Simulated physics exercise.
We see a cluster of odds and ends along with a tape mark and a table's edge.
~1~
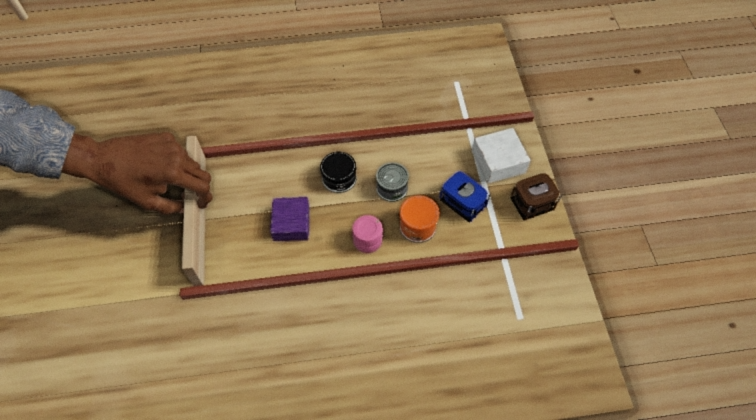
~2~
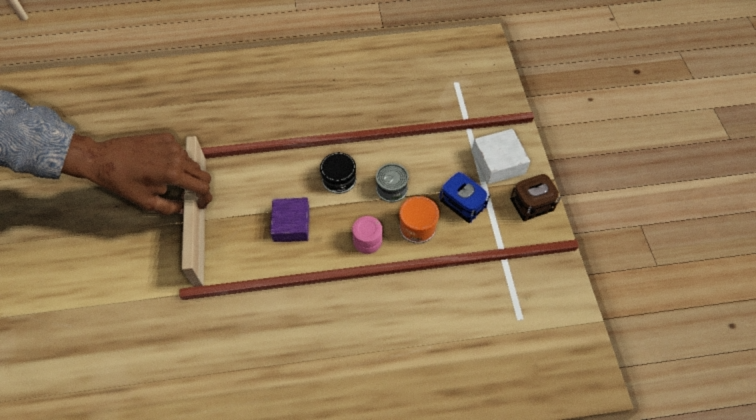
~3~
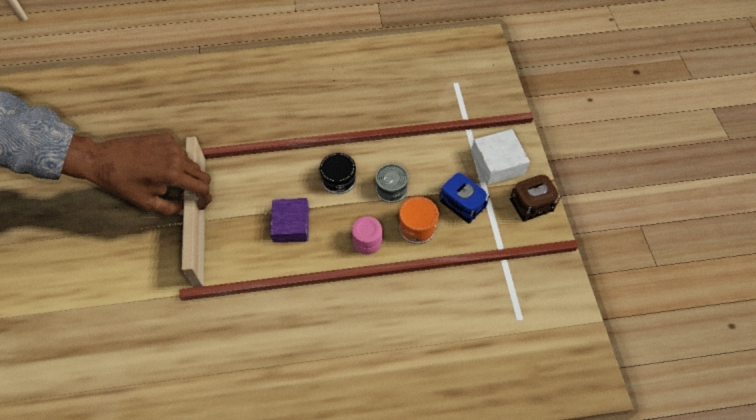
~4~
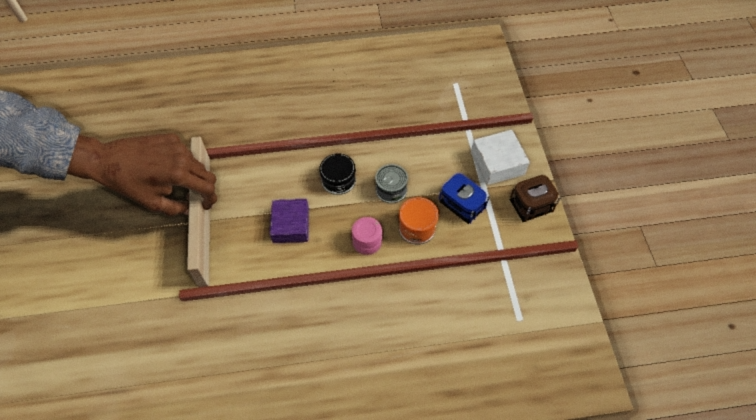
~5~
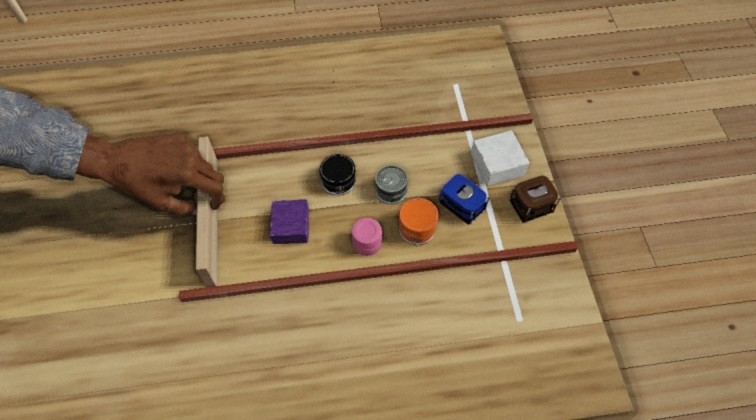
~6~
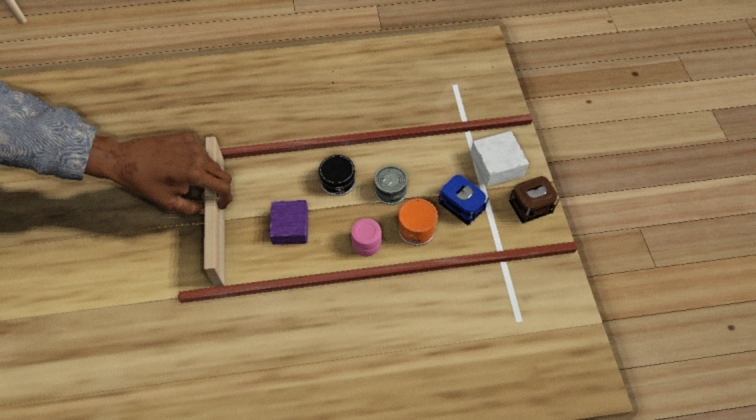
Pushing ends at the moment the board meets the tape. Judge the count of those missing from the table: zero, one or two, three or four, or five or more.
After that push only one or two come off the table.
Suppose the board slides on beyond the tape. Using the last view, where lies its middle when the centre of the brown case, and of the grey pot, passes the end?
Its middle is about (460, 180) and about (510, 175).
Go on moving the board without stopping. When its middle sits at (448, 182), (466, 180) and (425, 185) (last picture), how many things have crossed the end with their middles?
That makes 0, 1, 0.
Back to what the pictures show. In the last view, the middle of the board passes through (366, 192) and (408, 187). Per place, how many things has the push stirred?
The number moved is 5 and then 6.
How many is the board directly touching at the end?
Counting them up gives 3.
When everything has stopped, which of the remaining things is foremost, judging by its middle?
That would be the blue case.
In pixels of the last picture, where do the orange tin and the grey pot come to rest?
You'll find the first one at (545, 225) and the second at (524, 165).
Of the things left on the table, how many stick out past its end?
Count: 1.
Soon after, none off yet; brown case at rest near (534, 199); white block at rest near (499, 159); blue case at rest near (463, 200).
Then, none off yet; brown case at rest near (534, 199); white block at rest near (499, 159); blue case moved a little near (478, 195).
At rest, the number that fall off is one or two; fallen, white block and brown case.
